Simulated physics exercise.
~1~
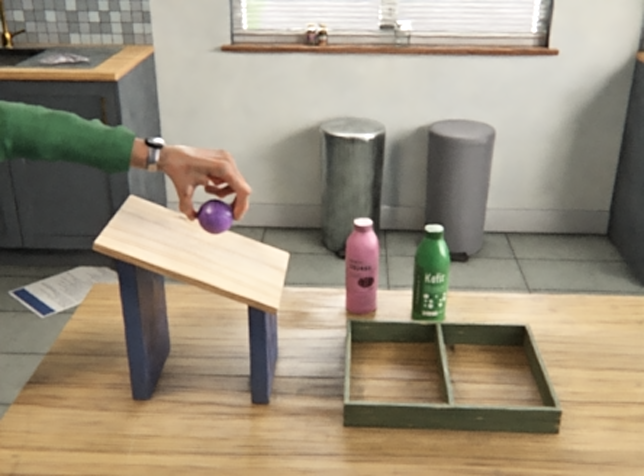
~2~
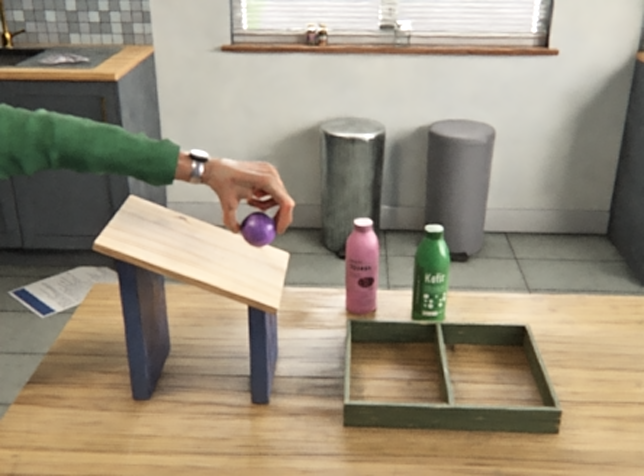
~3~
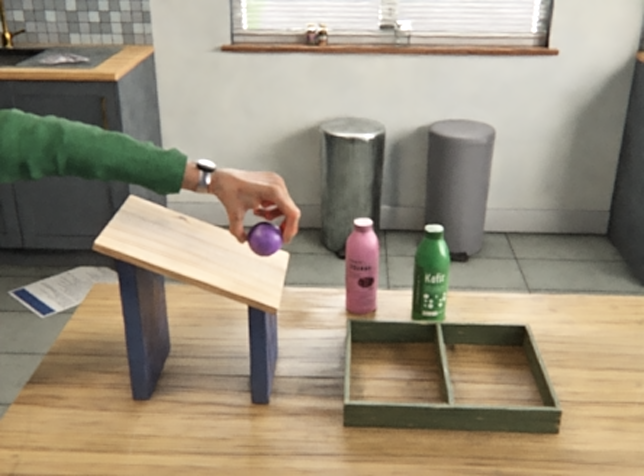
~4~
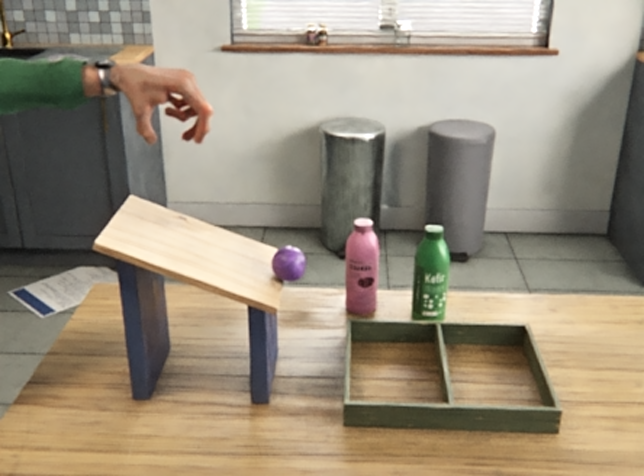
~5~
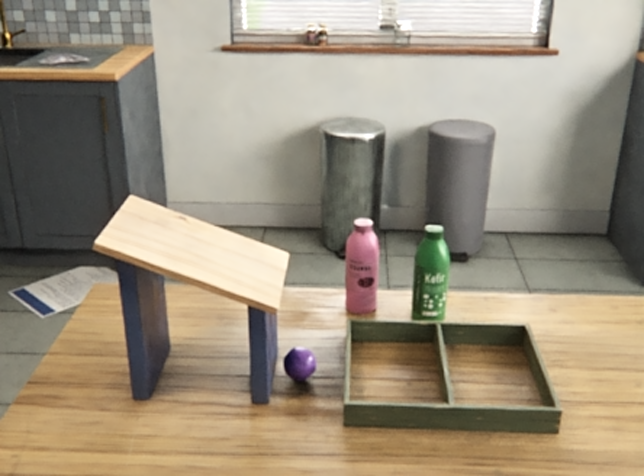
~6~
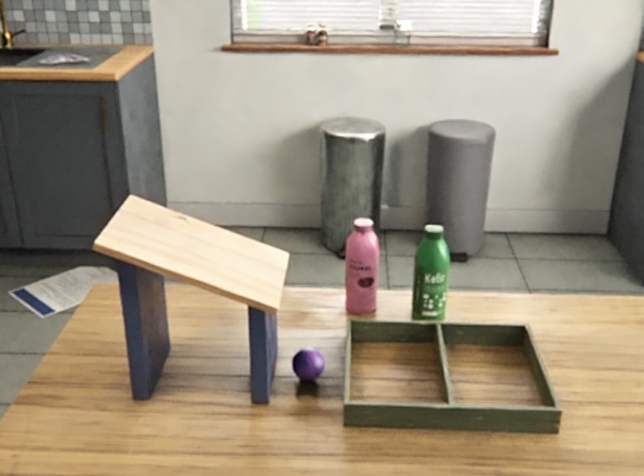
On a wooden table in a kitchen, a hand held a small purple onion over a sloping board, moved it toward the lower end and let go, and it dropped off the edge, landing on the table just short of the green divided tray.
